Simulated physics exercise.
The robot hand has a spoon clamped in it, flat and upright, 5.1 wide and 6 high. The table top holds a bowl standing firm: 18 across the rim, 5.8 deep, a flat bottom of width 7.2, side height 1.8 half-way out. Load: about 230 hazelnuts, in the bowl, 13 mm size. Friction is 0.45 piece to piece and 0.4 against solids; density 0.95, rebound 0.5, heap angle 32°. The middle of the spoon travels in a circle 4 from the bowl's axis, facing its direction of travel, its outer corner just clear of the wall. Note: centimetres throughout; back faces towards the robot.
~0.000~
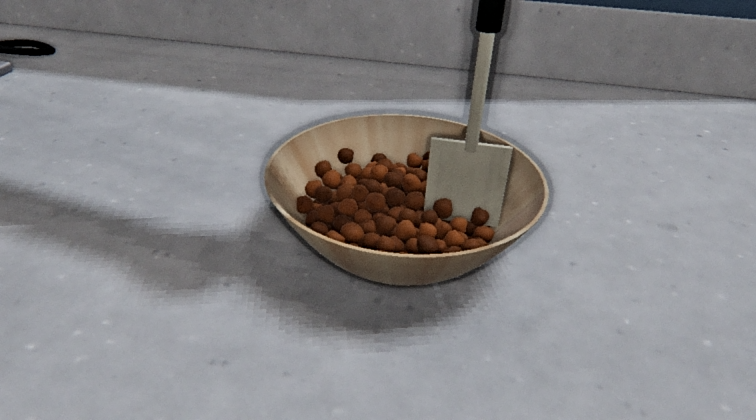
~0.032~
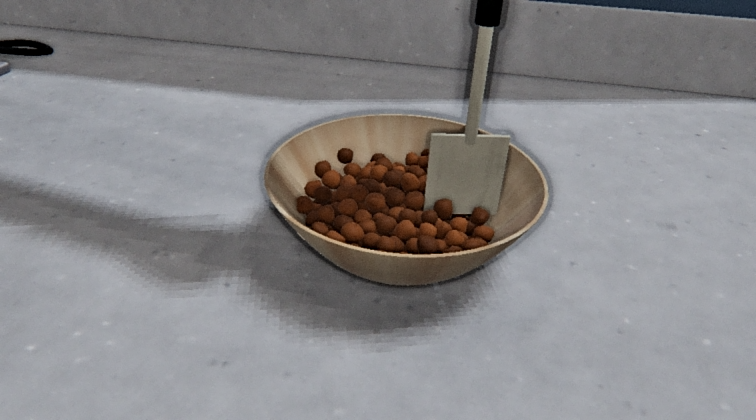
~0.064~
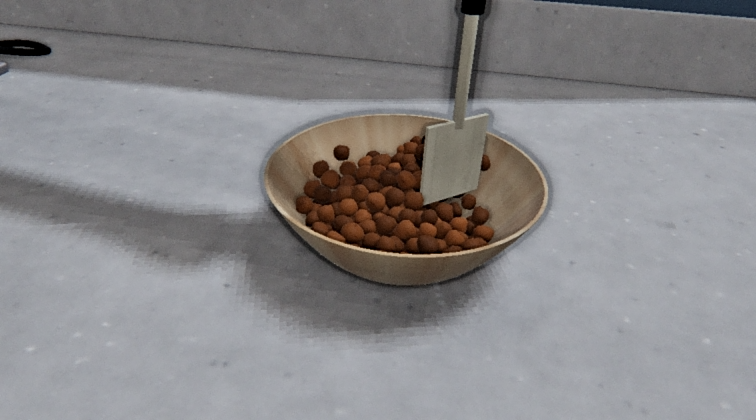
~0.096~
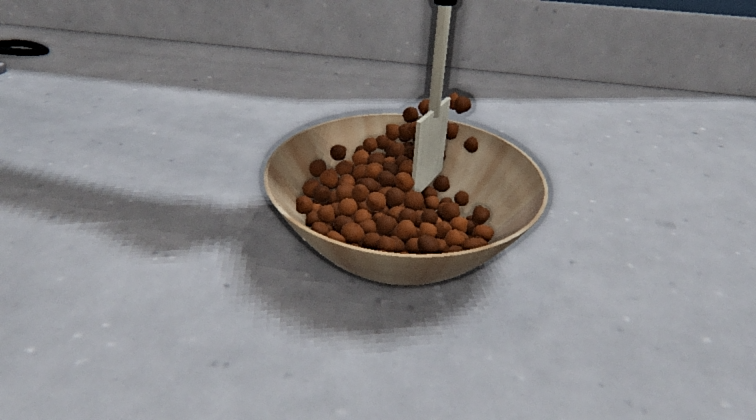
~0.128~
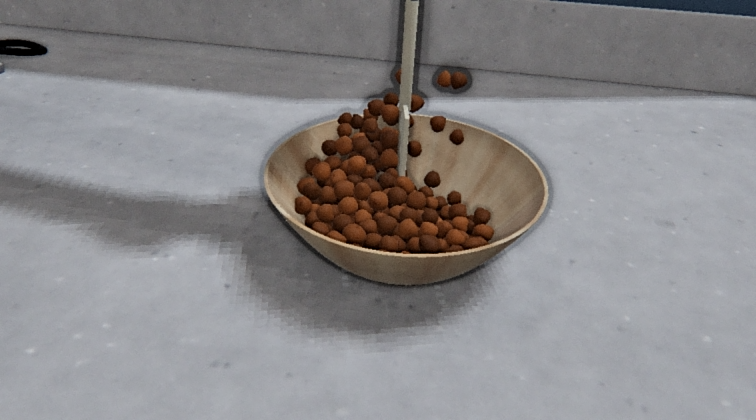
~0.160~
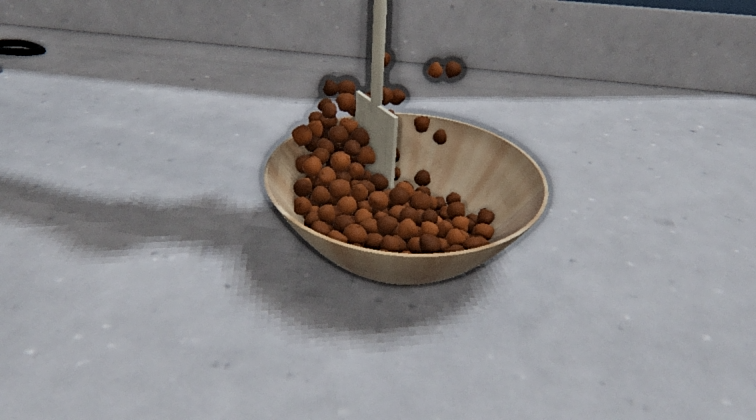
A wooden bowl of small brown balls on a grey counter, a flat spatula sweeping leftward through them, heaping and scattering some.
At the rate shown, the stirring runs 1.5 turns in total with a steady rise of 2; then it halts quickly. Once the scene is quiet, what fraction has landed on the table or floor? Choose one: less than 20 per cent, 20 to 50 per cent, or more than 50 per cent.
The share is 20 to 50 per cent.
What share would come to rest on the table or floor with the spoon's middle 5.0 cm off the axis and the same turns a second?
Around 5 in a hundred, in that case.
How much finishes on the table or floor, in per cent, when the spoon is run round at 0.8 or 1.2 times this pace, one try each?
I'd expect about 25 per cent, then about 40 per cent.
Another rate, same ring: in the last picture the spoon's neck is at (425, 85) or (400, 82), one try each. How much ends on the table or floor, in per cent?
It comes to close to 15 per cent and close to 25 per cent.
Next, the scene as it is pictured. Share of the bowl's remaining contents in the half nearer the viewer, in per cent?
About 45 per cent.
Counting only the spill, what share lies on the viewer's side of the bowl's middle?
Some 70 per cent.
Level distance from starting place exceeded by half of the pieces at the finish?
My guess is close to 7 centimetres.
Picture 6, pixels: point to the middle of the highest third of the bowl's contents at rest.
The centre is near pixel (410, 198).
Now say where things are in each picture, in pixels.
In the first picture, spoon neck at (475, 121), 0° round; upper third of the load around (395, 198), from x 305 to 490, top at y 155; 227 in the bowl.
In the second picture, spoon neck at (474, 113), 12° round; upper third of the load around (398, 195), from x 305 to 490, top at y 155.
In the third picture, spoon neck at (461, 99), 41° round; upper third of the load around (403, 180), from x 305 to 485, top at y 135.
In the fourth picture, spoon neck at (437, 88), 71° round; upper third of the load around (399, 173), from x 305 to 485, top at y 100; 226 in the bowl, 1 in flight or on the tool.
In the fifth picture, spoon neck at (406, 82), 101° round; upper third of the load around (377, 164), from x 300 to 485, top at y 75; 223 in the bowl, 4 in flight or on the tool.
In the sixth picture, spoon neck at (377, 83), 131° round; upper third of the load around (348, 157), from x 300 to 485, top at y 60; 221 in the bowl, 6 in flight or on the tool.
By 0.33 s, 287° round, highest piece 10 above the table; 177 in the bowl, 19 on the table or floor, 31 in flight or on the tool.
By 0.49 s, 83° round, highest piece 7 above the table; 155 in the bowl, 67 on the table or floor, 5 in flight or on the tool.
By 0.78 s, 180° round, highest piece 5 above the table; 154 in the bowl, 73 on the table or floor.
By 1.48 s, 180° round, highest piece 5 above the table; 154 in the bowl, 73 on the table or floor.
Final count, 154 in the bowl, 73 on the table or floor. That is 32 % on the table or floor.
